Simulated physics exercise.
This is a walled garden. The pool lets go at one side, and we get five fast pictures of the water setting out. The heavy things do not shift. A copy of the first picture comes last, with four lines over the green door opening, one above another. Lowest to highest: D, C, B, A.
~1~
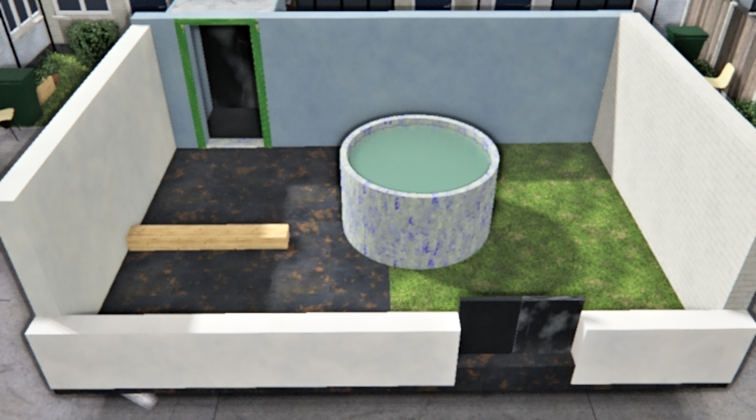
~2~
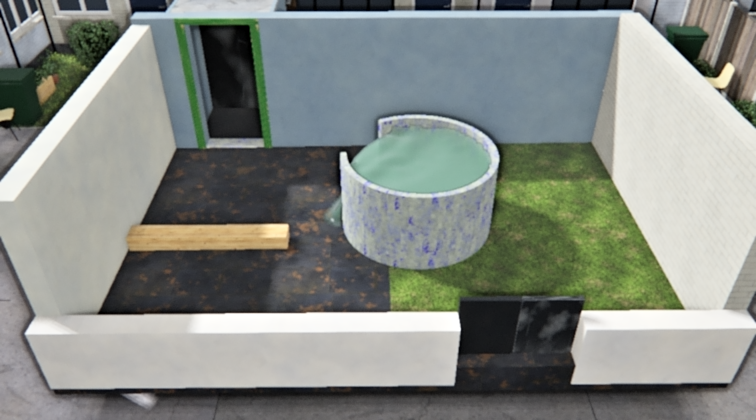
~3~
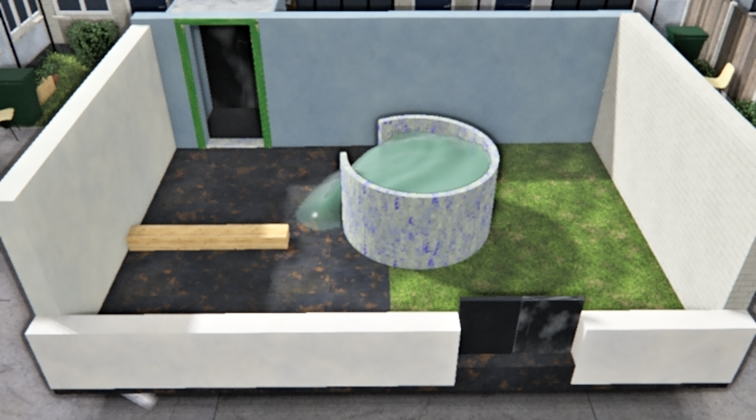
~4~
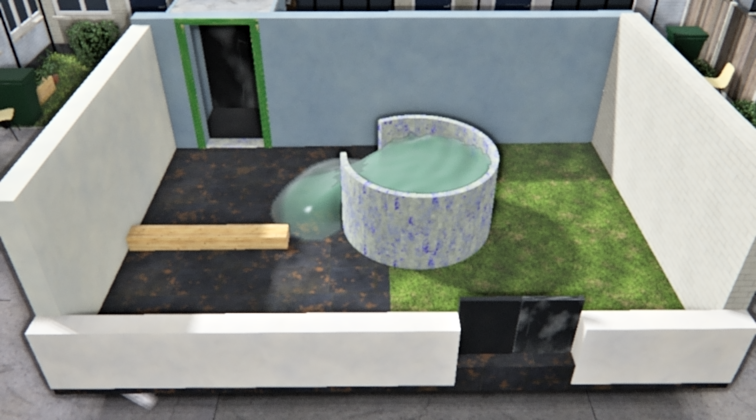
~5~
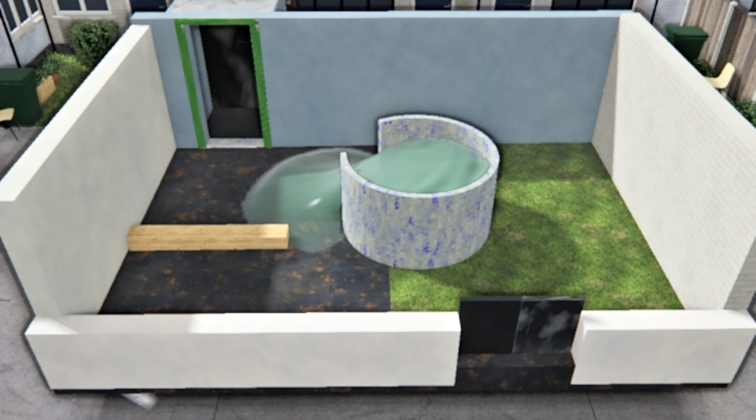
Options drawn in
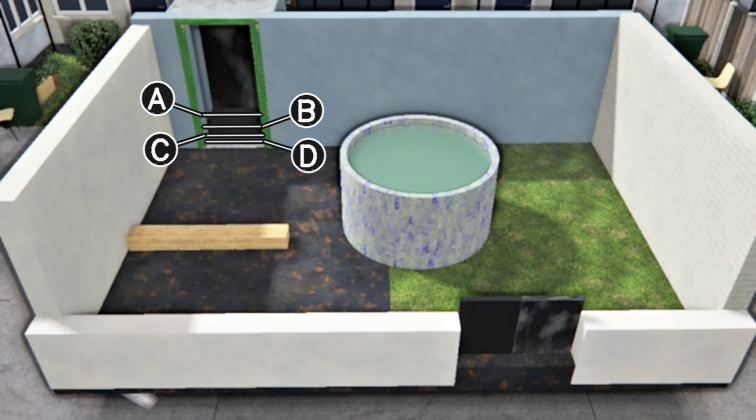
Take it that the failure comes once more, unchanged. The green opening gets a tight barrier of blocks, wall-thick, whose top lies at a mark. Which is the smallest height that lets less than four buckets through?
Line B.
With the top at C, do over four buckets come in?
Yes, it does.
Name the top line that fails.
C it is.
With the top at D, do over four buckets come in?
Yes, it does.
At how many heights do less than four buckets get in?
Two of them.
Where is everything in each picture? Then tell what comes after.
Water in the pool at rest, its middle at (419, 158); foot of the green doorway at (236, 147); shut gate at (519, 308).
Water covers 1 % of the ground and shows as far out as (335, 209).
Water covers 4 % of the ground and shows as far out as (303, 217).
Water covers 7 % of the ground and shows as far out as (280, 217).
Water covers 13 % of the ground and shows as far out as (277, 166).
On the marked copy, A at (231, 114); B at (232, 126); C at (234, 135); D at (235, 141); from the bottom up D, C, B, A.
With A, nothing gets over.
With B, a bucket or two gets in.
With C, about 10 bucketfuls get in.
With D, dozens of bucketfuls pour in.
